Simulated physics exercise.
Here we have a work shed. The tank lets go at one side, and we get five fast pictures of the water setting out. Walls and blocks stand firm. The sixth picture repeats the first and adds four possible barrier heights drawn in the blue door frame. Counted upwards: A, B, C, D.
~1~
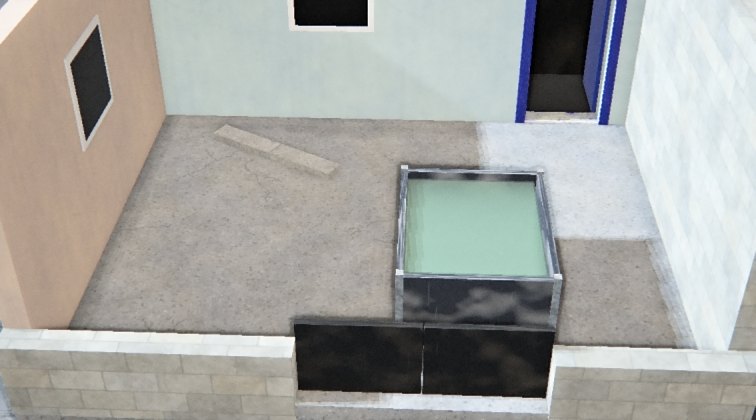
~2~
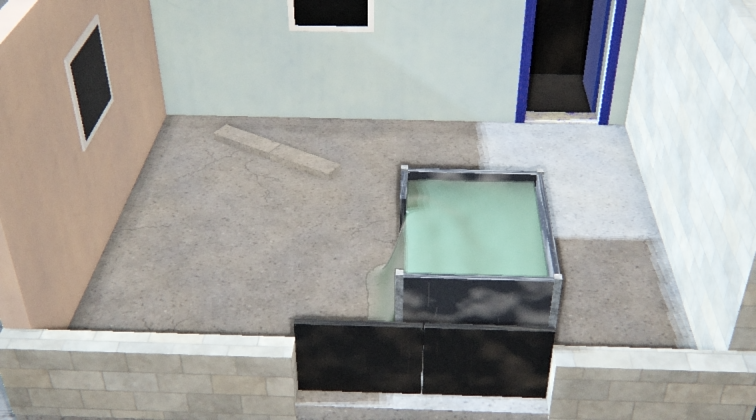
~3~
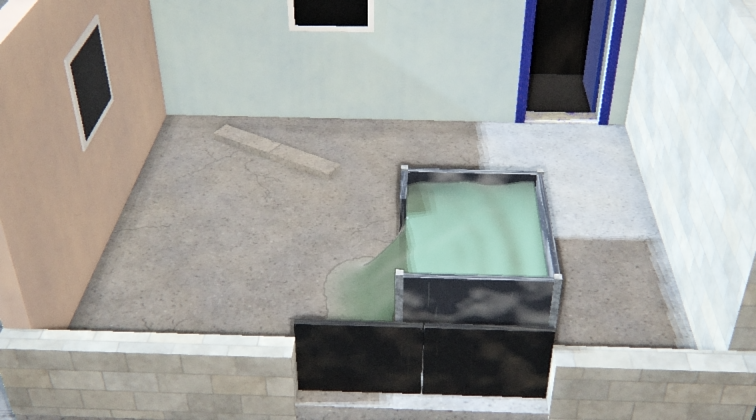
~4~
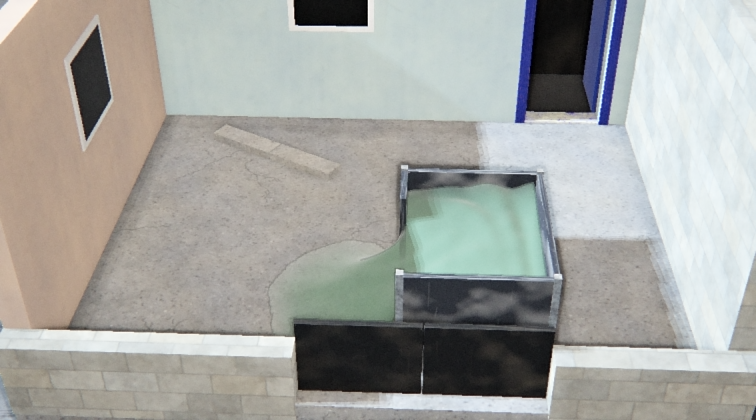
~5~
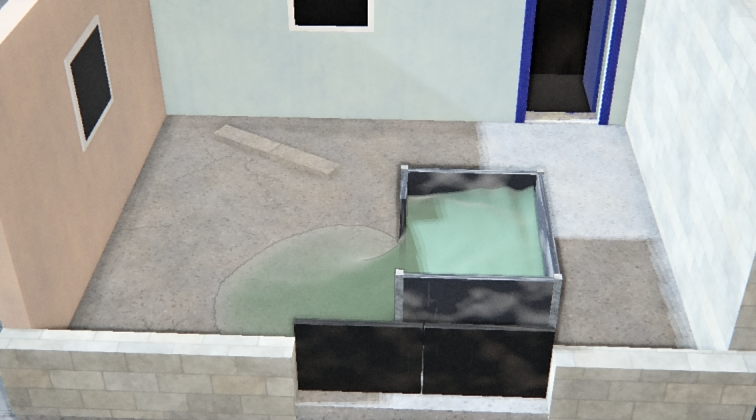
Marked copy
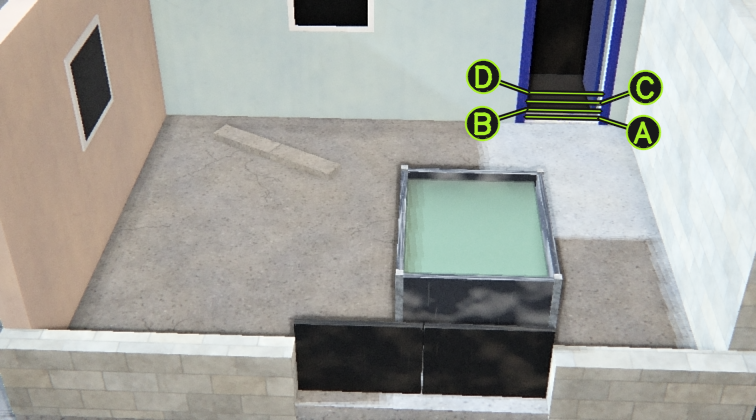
Pale green water pouring from the left side of a dark open tank and spreading across the ground behind a shut black gate.
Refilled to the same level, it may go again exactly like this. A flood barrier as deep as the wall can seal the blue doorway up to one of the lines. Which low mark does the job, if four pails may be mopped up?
Line A.
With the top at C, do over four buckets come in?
No, not at all.
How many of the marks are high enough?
All of them.
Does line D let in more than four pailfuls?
No, that is safe.
On the marked copy, A at (562, 117); B at (563, 110); C at (564, 102); D at (565, 93); from the bottom up A, B, C, D.
With A, a splash gets over, under a bucket.
With B, nothing gets over.
With C, nothing gets over.
With D, nothing gets over.
